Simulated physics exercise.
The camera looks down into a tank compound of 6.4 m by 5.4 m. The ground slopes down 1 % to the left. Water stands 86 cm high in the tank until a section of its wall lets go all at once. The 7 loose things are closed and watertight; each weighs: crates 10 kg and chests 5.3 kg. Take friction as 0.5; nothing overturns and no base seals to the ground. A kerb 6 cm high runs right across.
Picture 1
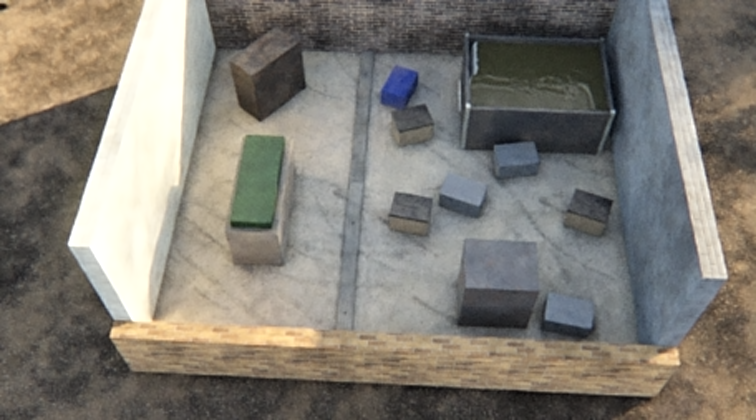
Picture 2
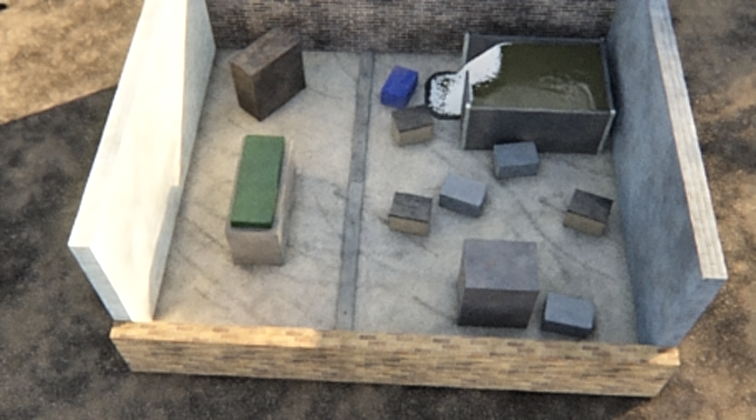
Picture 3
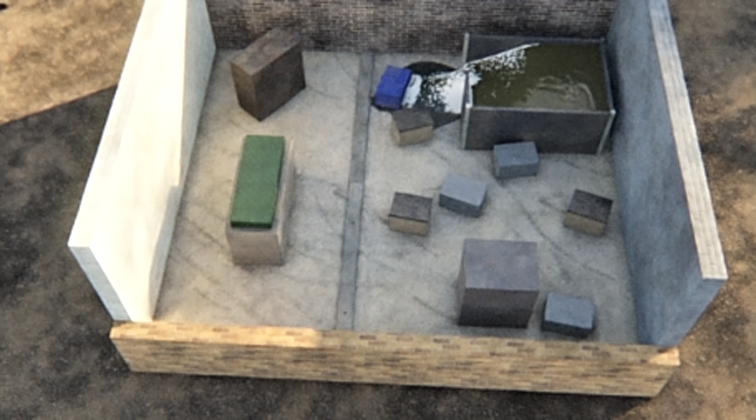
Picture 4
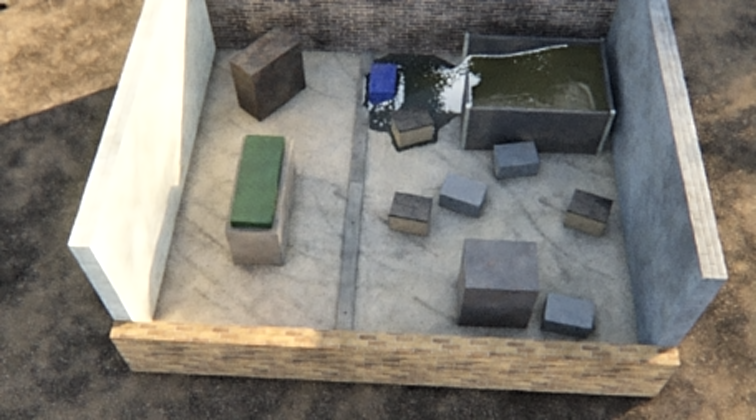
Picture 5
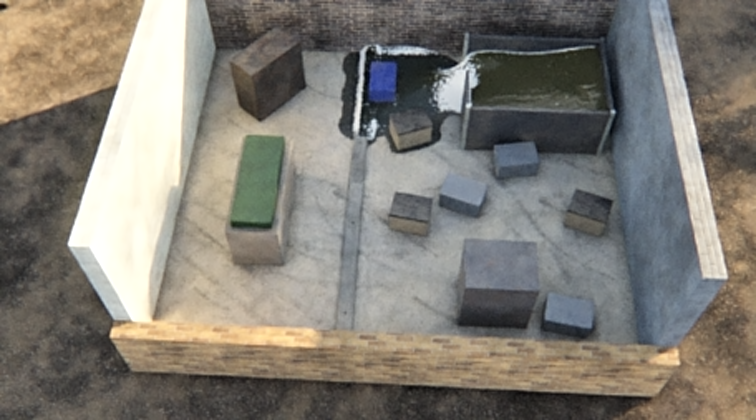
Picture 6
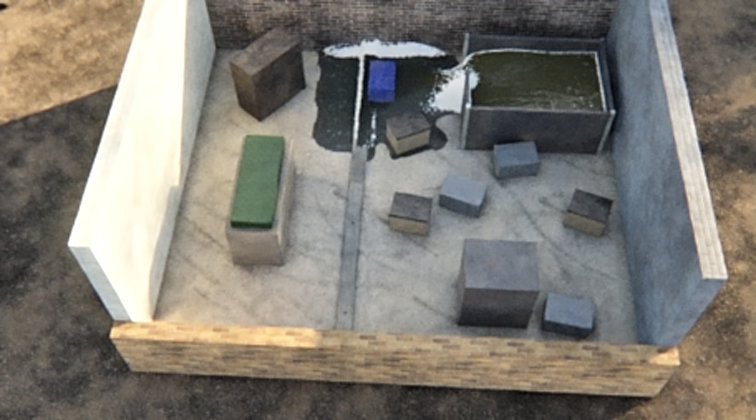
In a walled yard scattered with blocks, dark water poured from the left side of a tank, nudged a small blue crate a little to the left, then spread around it and across the low kerb.
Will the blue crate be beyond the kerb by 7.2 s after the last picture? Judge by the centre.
Blue crate gets past.
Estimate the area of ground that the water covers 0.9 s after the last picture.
Some 12 m2.
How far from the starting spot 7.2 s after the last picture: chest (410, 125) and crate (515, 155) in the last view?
In that order: 60 cm, 0 cm.
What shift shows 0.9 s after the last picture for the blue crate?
About 140 cm.
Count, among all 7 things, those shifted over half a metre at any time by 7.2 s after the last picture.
I count 3.
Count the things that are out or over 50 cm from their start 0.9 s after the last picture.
2 of them.
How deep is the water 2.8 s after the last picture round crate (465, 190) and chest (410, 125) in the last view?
About 0 and 1 cm.
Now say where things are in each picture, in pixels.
The first picture shows the blue crate at (400, 81), on the bottom; water covers 2.7 m2; 0 of 7 have shifted.
The second picture shows the blue crate at (400, 81), on the bottom; water covers 3.2 m2; 0 of 7 have shifted.
The third picture shows the blue crate at (394, 81), on the bottom, 9 cm from its start; water covers 3.8 m2; 1 of 7 have shifted.
The fourth picture shows the blue crate at (383, 78) rests on the ground, 27 cm from its start; water covers 4.8 m2; 1 of 7 have shifted.
The fifth picture shows the blue crate at (383, 76), afloat, 27 cm from its start; water covers 5.7 m2; 2 of 7 have shifted.
The sixth picture shows the blue crate at (382, 75) floats, 29 cm from its start; 6.9 m2 under water; 2 of 7 have shifted.
Then, 0.9 s after the last picture the blue crate is near (310, 80), 1.4 m from its start, afloat; 1 of 7 are over the mark; 1 afloat.
Then, 2.8 s after the last picture the blue crate is near (317, 145), 1.8 m from its start, afloat; 1 of 7 are over the mark; 1 afloat.
Then, 4.8 s after the last picture the blue crate is near (310, 209), 2.7 m from its start, afloat; 1 of 7 are over the mark; 1 afloat.
Then, 7.2 s after the last picture the blue crate is near (315, 176), 2.3 m from its start, afloat; 1 of 7 are over the mark; 3 afloat.
